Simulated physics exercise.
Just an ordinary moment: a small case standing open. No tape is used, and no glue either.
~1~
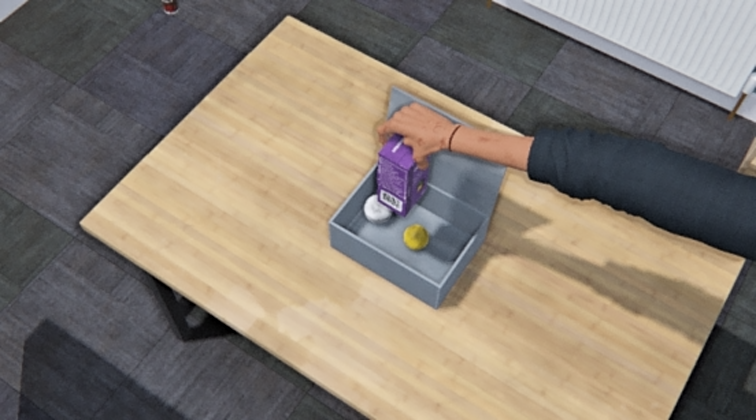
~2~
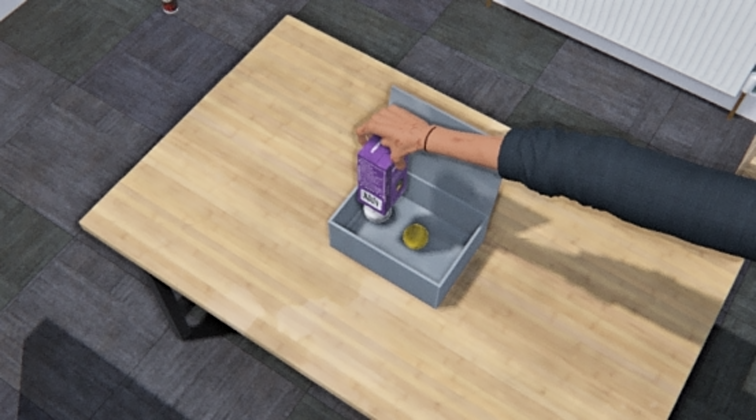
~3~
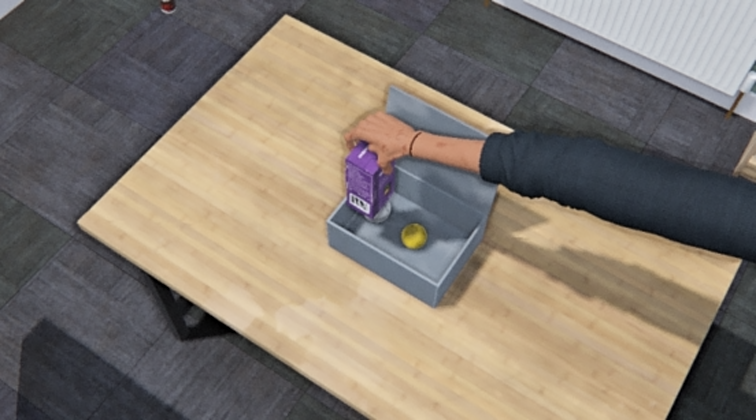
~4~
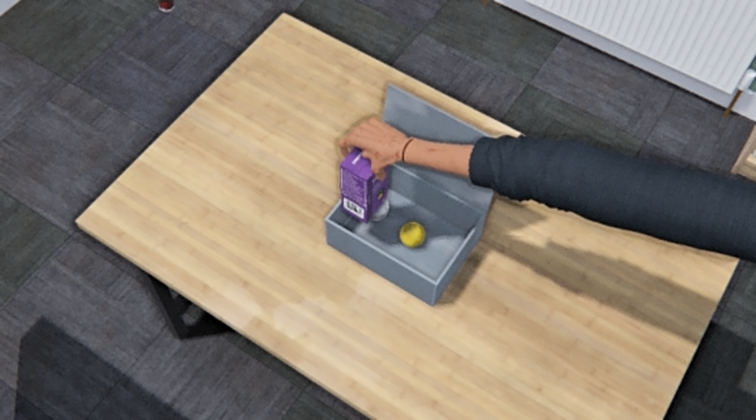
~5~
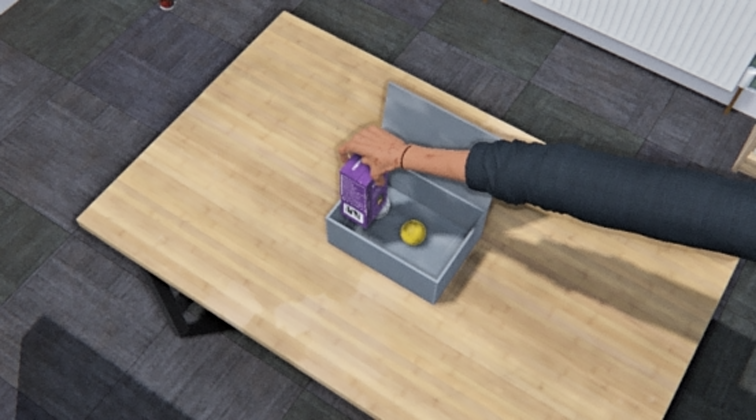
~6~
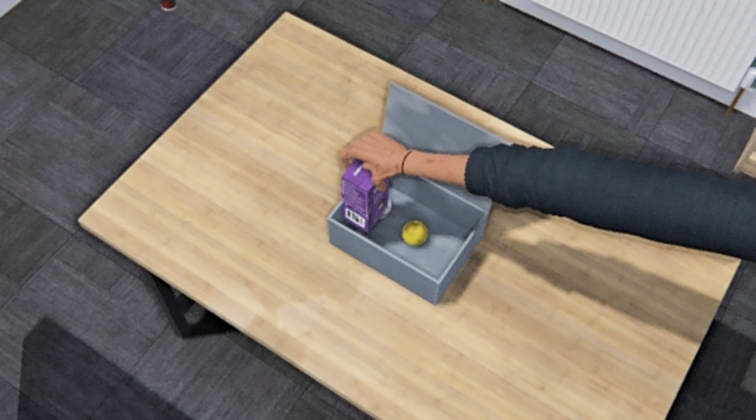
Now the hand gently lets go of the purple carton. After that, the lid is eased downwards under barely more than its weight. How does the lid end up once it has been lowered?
Partly open.
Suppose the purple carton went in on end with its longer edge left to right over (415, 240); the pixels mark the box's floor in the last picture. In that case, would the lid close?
Then the box lid hangs open.
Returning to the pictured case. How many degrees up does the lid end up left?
Around 25 degrees.
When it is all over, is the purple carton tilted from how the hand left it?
Simply put, the purple carton gets tilted.
Then, 1.10 s on from there, lid starting down; purple carton turned 45° from how it was put near (365, 209); white ball shifted about its own width.
Then, 1.70 s on from there, lid 47° above the rim; purple carton turned 45° from how it was put near (365, 209); white ball shifted about its own width.
In the end, lid 26° above the rim; toppled in the box, purple carton; moved from the start, white ball; yellow ball unmoved. At the end, from the last picture's camera, purple carton near (365, 209).
